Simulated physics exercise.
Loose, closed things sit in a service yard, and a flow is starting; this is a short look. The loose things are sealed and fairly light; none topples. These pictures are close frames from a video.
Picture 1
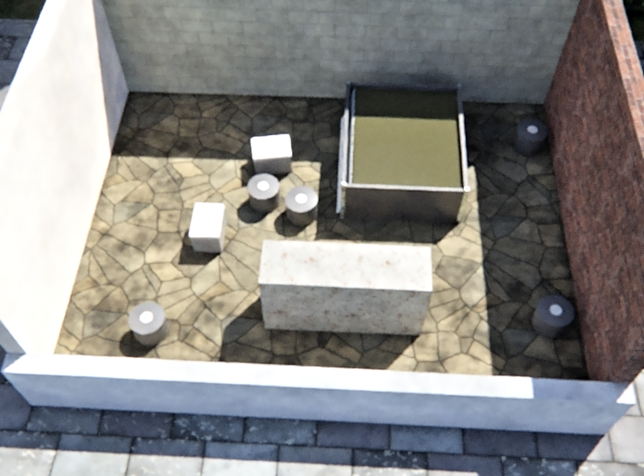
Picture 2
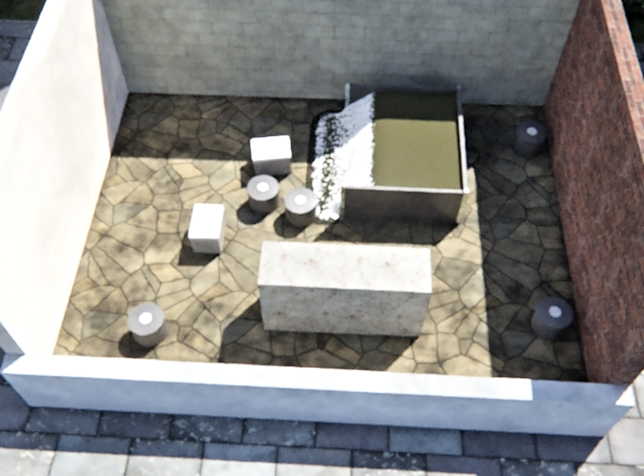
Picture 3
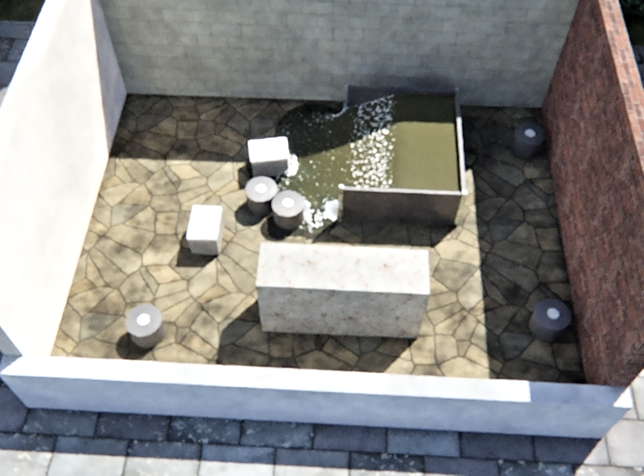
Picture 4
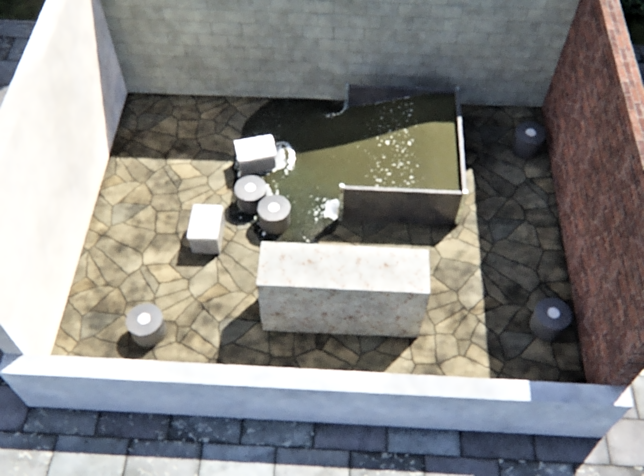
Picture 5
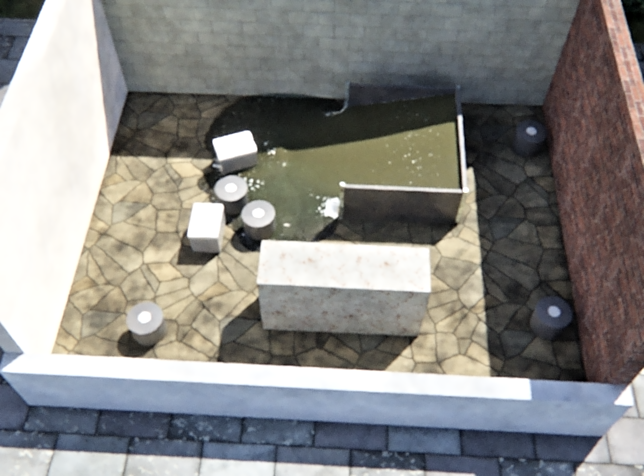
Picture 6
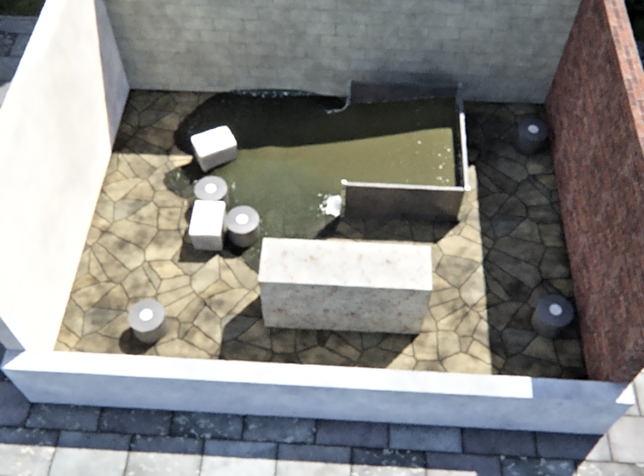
In a walled, stone-paved yard, white blocks and grey cylinders stand around a tank of murky green water. Water pours in a foaming white sheet from the tank's left side and spreads leftward over the paving, pushing one white block and two cylinders left while the other objects stay put.
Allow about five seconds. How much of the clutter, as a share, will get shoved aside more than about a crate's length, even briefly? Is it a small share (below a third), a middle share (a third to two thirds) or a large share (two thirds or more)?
A large share, two thirds or more.
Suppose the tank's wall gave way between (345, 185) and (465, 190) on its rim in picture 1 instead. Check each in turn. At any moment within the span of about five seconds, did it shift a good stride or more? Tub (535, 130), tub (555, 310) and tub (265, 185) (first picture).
Each in turn, ends up that far off, ends up that far off, never travels that far.
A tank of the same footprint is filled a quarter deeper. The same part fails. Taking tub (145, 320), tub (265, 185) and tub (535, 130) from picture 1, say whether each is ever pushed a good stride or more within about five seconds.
First one reached the mark, second one reached the mark, third one stopped before it.
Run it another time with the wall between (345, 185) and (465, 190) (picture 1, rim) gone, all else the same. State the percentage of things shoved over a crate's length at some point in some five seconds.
Near 60 in a hundred.
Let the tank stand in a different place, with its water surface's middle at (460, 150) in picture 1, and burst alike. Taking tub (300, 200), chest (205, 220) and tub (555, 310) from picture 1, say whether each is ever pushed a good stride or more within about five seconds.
Well, the first one got driven a long way, the second got driven a long way, and the third didn't get far.
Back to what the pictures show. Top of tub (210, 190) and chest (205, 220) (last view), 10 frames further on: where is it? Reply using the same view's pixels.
First object around (93, 232); second object around (87, 292).
A moment on, 3 of 7 are well off their spots; 1 afloat.
Next, 4 of 7 are well off their spots; 2 afloat.
Later, 4 of 7 are well off their spots; 4 afloat.
In the end, 5 of 7 are well off their spots, and 5 have been at some point; 5 afloat.
